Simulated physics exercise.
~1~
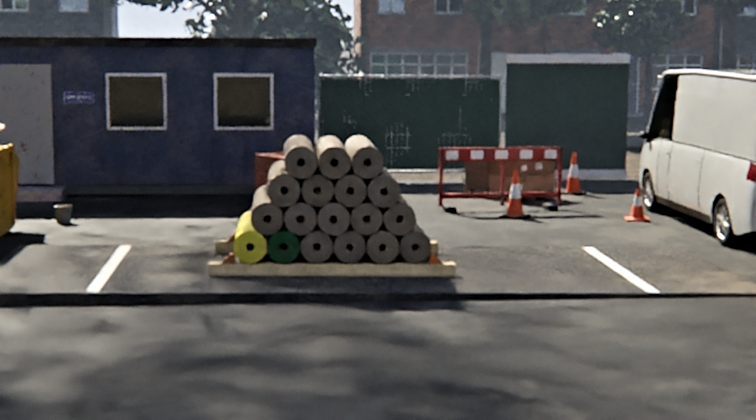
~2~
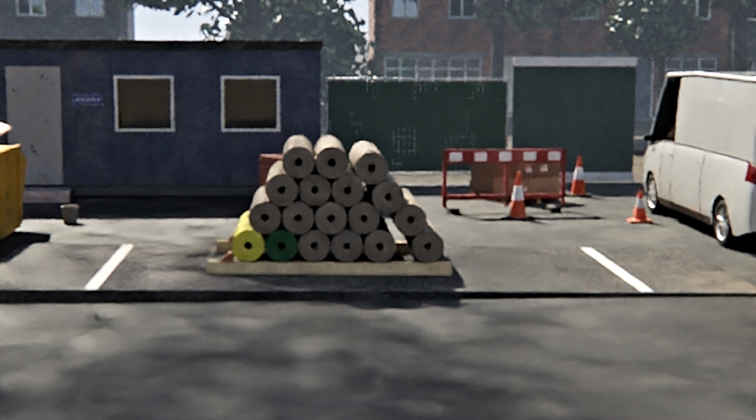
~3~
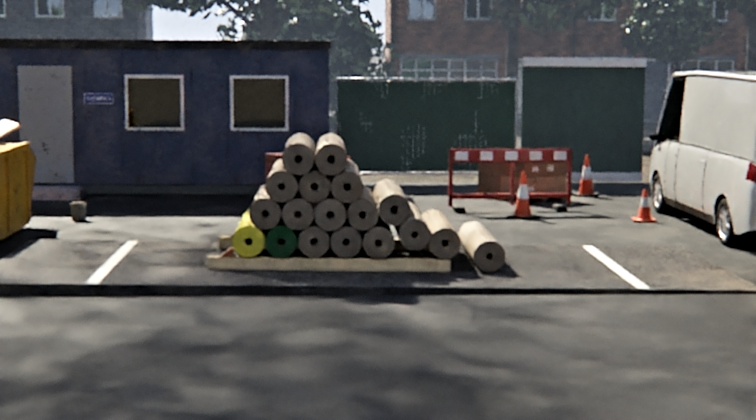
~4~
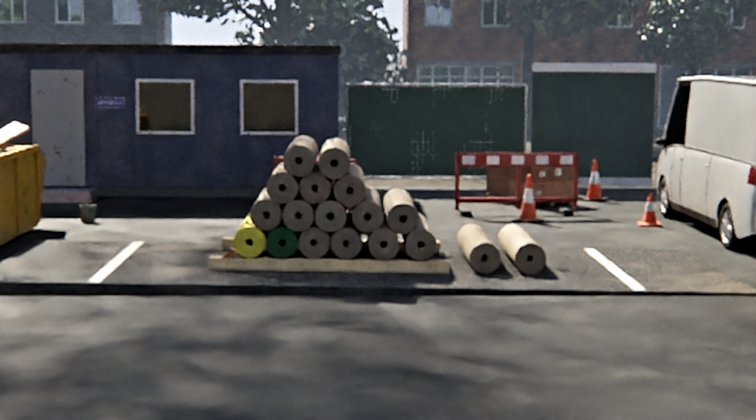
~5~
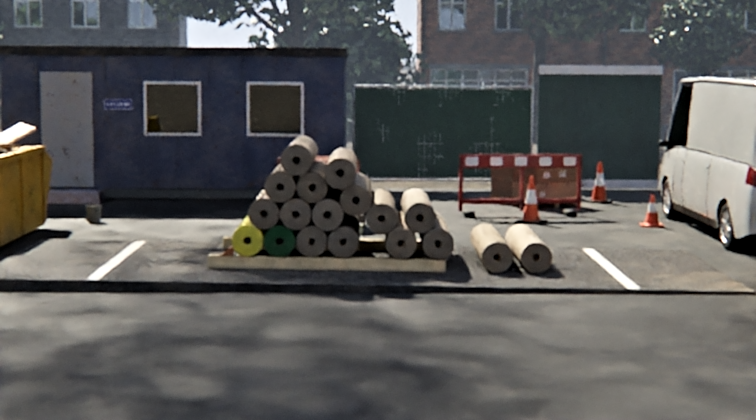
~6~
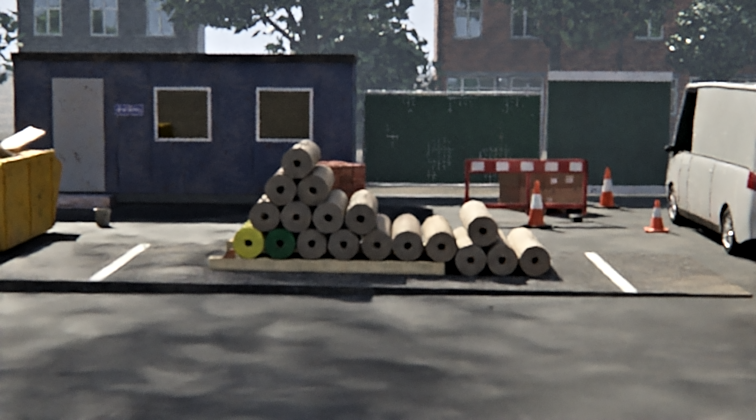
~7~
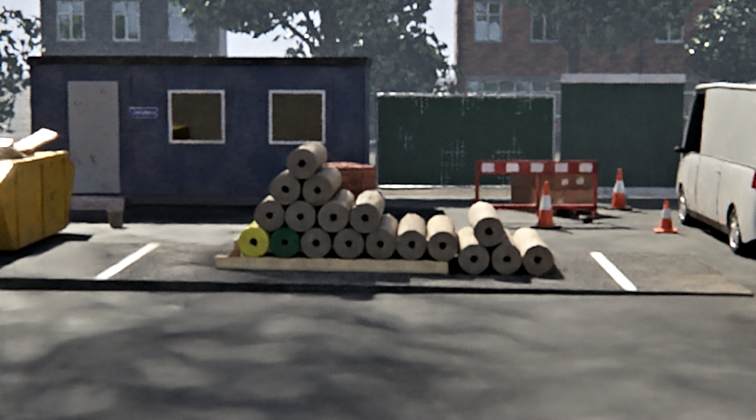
In a parking area in front of a dark blue cabin and green hoardings, a pyramid of pale brown rolls sits on low timber bearers, with a yellow roll and a green one at its bottom left. The right side of the stack gives way, and the upper rolls shift and slump down that slope. Some roll off the bearers onto the ground, and more follow, gathering in a low heap short of the right white line. The left part stays piled up, with the yellow and green rolls still in place on the bearers.
